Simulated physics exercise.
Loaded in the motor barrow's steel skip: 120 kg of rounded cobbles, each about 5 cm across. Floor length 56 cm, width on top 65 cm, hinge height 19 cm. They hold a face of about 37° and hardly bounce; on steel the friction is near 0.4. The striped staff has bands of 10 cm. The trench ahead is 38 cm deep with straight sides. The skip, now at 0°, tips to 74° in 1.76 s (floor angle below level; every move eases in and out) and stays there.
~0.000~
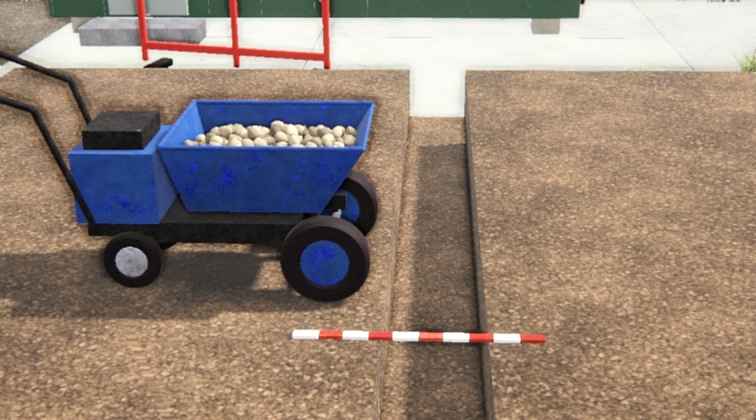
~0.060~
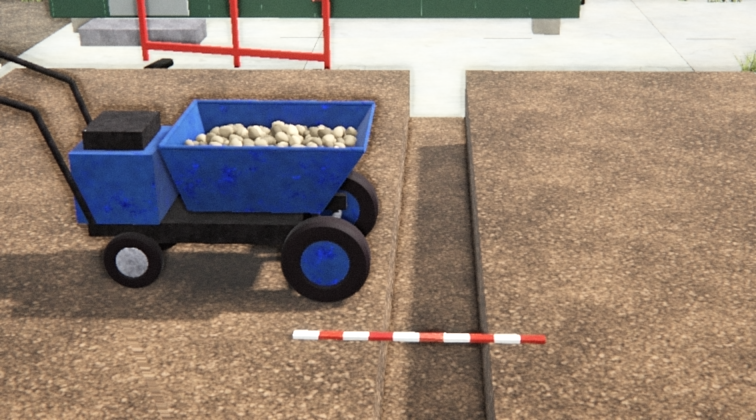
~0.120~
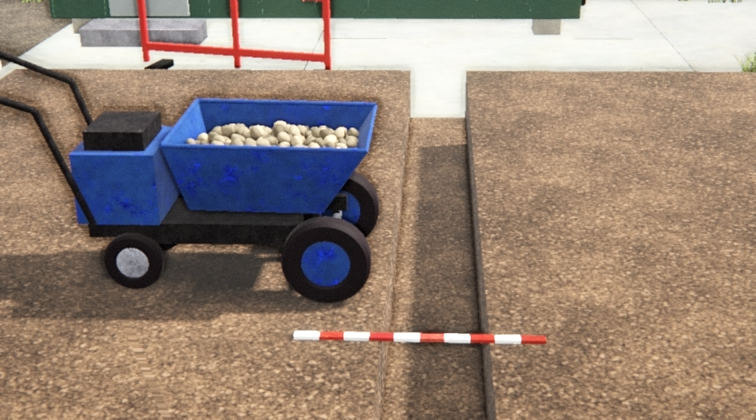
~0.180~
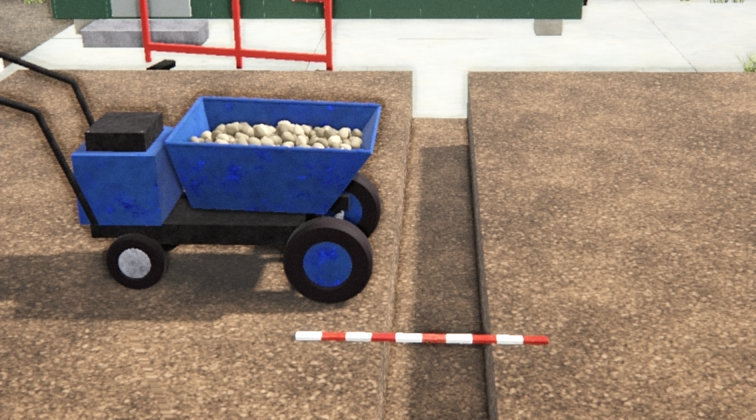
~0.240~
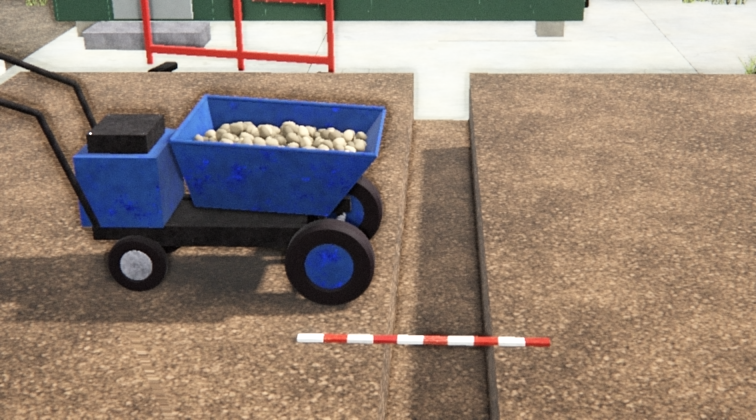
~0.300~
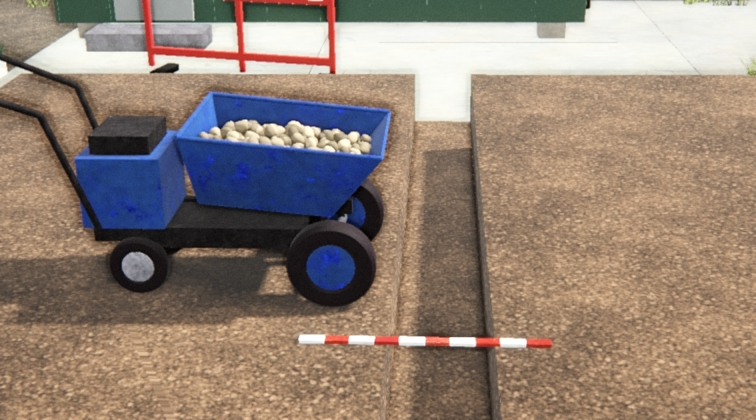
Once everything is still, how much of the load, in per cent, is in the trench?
About 58 per cent.
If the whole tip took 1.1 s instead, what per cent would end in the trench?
In that case some 55 per cent.
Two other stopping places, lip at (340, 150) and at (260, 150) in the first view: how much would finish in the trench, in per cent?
First some 85, then 90 per cent.
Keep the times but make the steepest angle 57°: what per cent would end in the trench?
In that case some 25 per cent.
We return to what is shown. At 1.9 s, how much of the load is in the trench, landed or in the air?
About 15 per cent by then.
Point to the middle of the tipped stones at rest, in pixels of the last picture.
Around (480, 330).
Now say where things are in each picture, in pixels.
The skip is at 0°, its lip at (364, 150); the top of the load is at (274, 131), in the first frame.
The skip is at 0°, its lip at (364, 150); the top of the load is at (275, 131); the stones move at 0.1 m/s on average, in the second frame.
Lip at (367, 151), floor tilted 1°, highest stones at (277, 131); the stones move at 0.1 m/s on average, in the third frame.
Lip at (371, 153), floor tilted 2°, highest stones at (281, 131); the stones move at 0.2 m/s on average, in the fourth frame.
The skip is at 4°, its lip at (376, 156); the top of the load is at (277, 131); the stones move at 0.2 m/s on average, in the fifth frame.
Lip at (382, 159), floor tilted 6°, highest stones at (282, 130); the stones move at 0.3 m/s on average, in the sixth frame.
After 1.3 s the floor is at 62°; 100 % in the skip; the foremost stones are at (459, 216).
After 1.9 s the floor is at 74°; 54 % in the skip, 17 % in the trench, 29 % past the trench; the foremost stones are at (590, 291).
After 2.2 s the floor is at 74°; 28 % in the skip, 30 % in the trench, 42 % past the trench; the foremost stones are at (645, 281).
After 4.2 s the floor is at 74°; 0 % in the skip, 58 % in the trench, 42 % past the trench; the foremost stones are at (670, 276).
